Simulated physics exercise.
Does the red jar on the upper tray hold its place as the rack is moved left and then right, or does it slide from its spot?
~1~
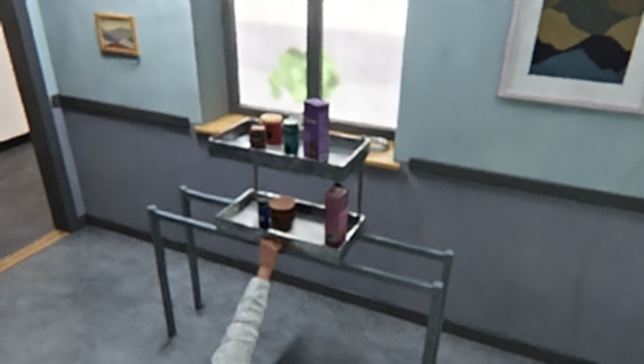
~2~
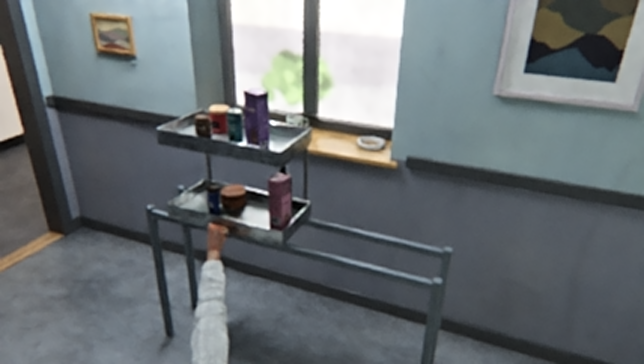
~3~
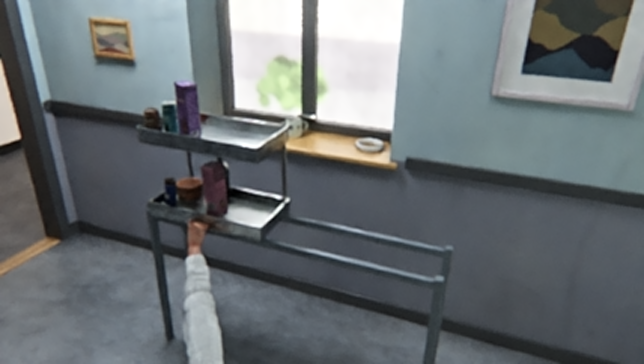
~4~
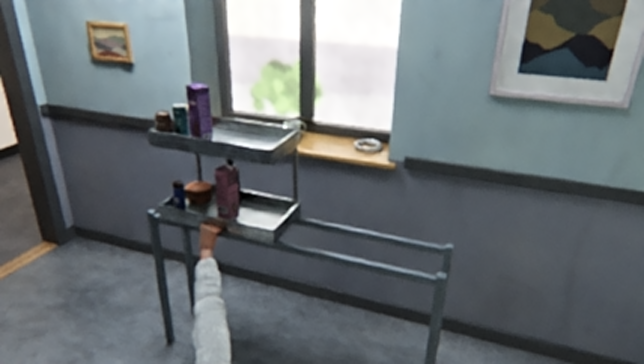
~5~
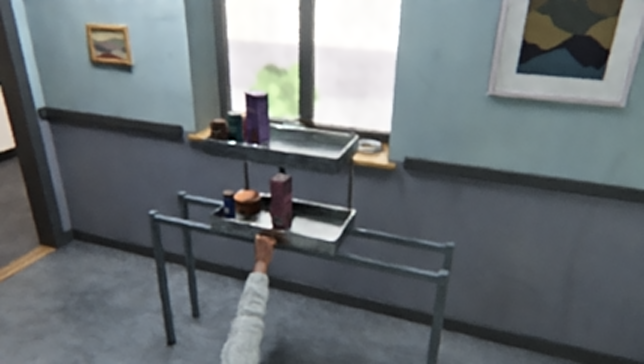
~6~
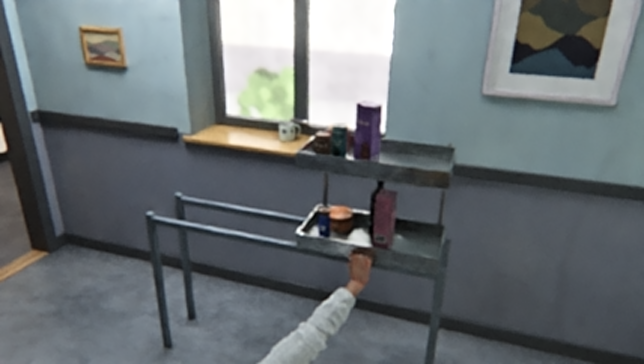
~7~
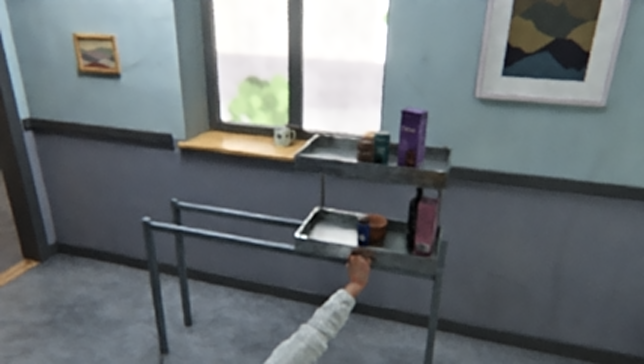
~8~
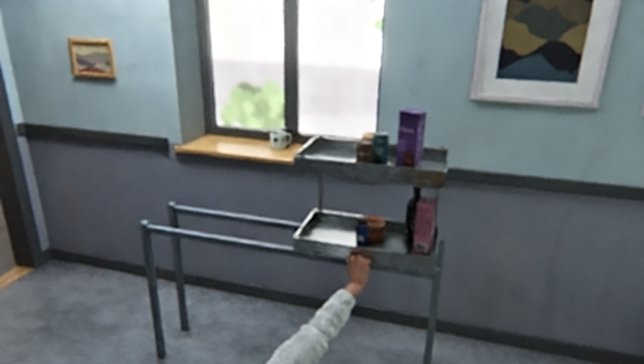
The red jar slides from its spot. It shifts along the upper tray with the things around it, but it stays on the tray.
